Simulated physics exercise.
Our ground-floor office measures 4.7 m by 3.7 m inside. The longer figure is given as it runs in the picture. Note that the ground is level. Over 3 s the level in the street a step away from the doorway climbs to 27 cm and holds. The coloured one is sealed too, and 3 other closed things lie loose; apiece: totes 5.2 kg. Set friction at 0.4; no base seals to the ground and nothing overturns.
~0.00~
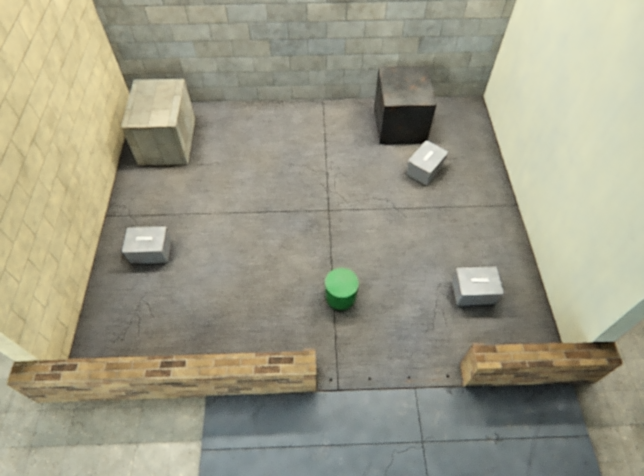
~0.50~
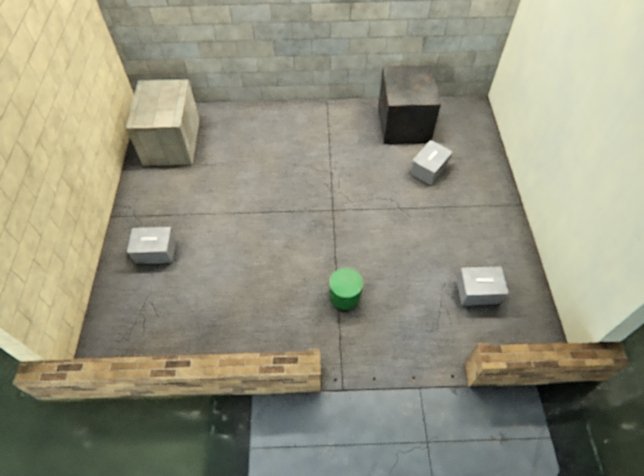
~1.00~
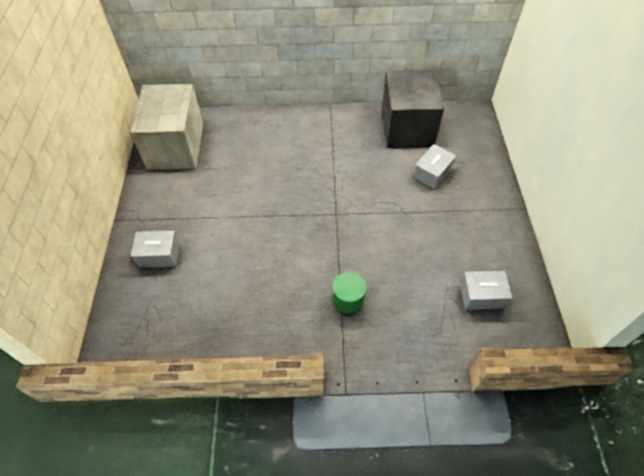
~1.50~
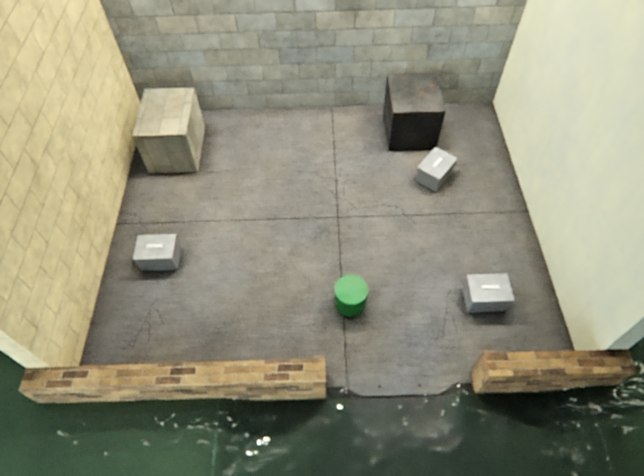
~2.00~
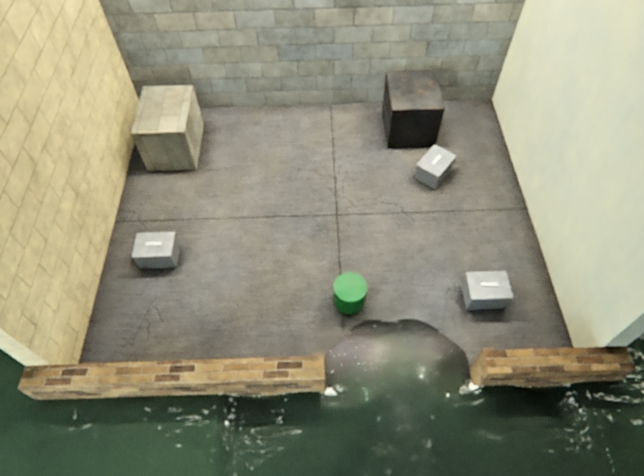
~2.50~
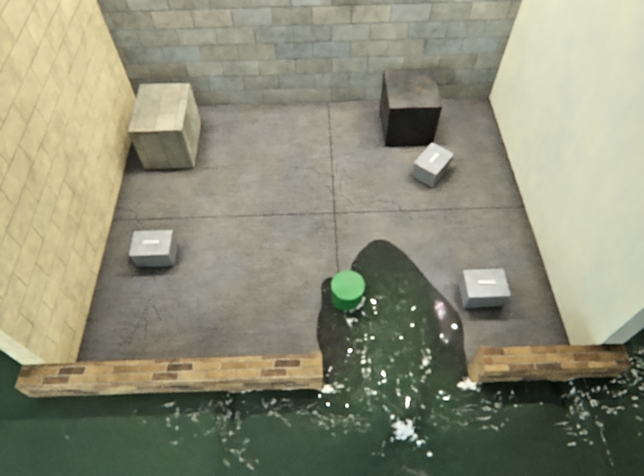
Ground-floor office seen from above, dark water rising outside the low brick wall, entering through the gap and surrounding a still green pail.
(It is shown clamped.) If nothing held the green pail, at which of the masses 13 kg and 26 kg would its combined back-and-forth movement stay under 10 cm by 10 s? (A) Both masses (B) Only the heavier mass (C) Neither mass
Answer: C.
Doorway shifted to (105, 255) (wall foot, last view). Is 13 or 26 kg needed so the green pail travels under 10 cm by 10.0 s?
Answer: Only the upper mass works.
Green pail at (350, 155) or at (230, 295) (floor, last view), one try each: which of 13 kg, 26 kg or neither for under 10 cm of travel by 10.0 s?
First try the heavier suffices, second try both suffice.
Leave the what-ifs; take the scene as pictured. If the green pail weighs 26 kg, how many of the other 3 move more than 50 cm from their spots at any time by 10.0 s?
That makes 3.
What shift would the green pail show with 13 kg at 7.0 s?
It would be some 140 cm from its spot.
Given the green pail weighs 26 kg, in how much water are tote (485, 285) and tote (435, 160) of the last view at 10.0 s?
Some 7 cm at the first, some 19 cm at the second.
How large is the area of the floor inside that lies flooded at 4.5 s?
Near 13 m2 in all.
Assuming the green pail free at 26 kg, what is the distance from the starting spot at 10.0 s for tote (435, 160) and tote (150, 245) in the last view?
50 cm and 30 cm respectively.
After 3.5 s the green pail would be 36 cm from its start with 13 kg and 4 cm from its start with 26 kg; 10 cm of water round it then.
After 4.5 s the green pail would be 104 cm from its start with 13 kg and 29 cm from its start with 26 kg; 9 cm of water round it then.
After 7.0 s the green pail would be 144 cm from its start with 13 kg and 29 cm from its start with 26 kg; 9 cm of water round it then.
After 10.0 s the green pail would be 162 cm from its start with 13 kg and 29 cm from its start with 26 kg; 12 cm of water round it then.
